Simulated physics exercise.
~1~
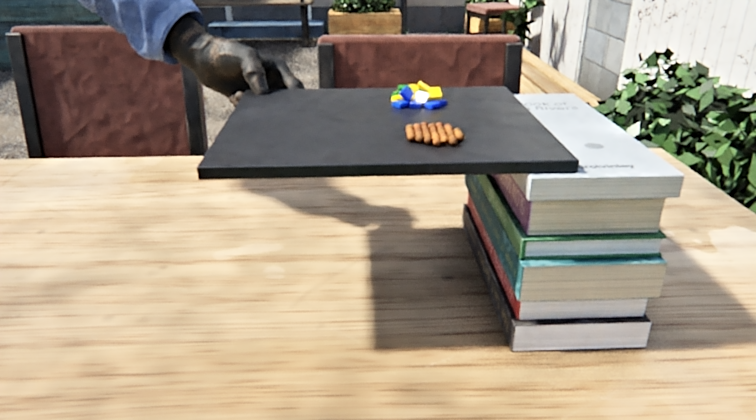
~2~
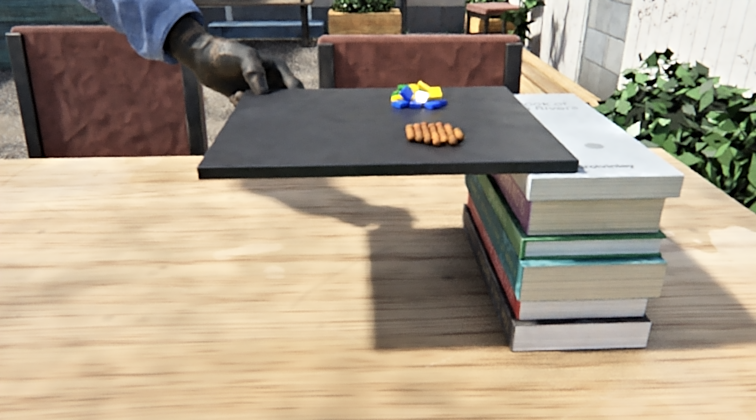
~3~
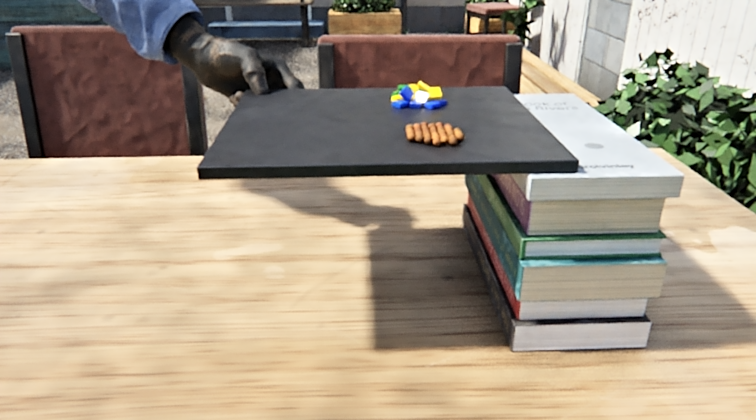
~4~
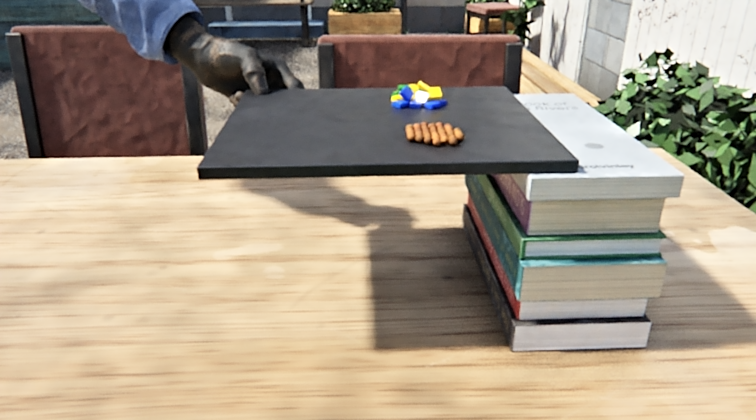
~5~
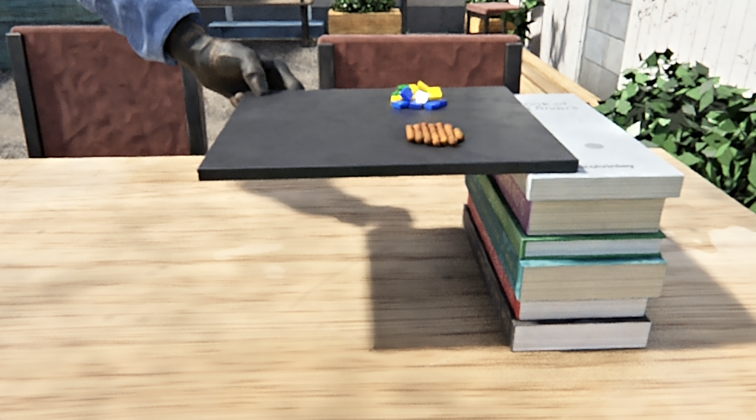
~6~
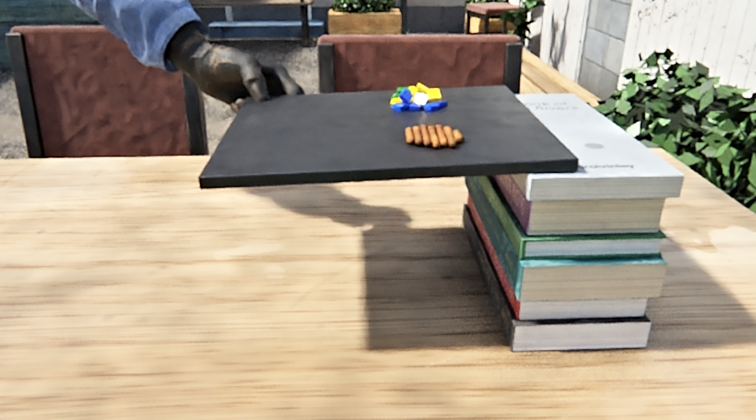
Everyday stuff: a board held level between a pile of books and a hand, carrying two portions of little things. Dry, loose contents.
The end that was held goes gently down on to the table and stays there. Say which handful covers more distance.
More distance is covered by the near handful.
Then, 0.64 s later than the last frame, board sloping at 23°; near handful every one still on the board; far handful every one still on the board.
Then, 1.20 s later than the last frame, board sloping at 40°; near handful mostly up to a board's length out; far handful mostly less than half a board's length out.
Then, 1.68 s later than the last frame, board resting at 41°; near handful mostly up to a board's length out; far handful mostly less than half a board's length out.
When it is over, board resting at 41°; near handful mostly up to a board's length out; far handful mostly less than half a board's length out; the near handful has gone farther.
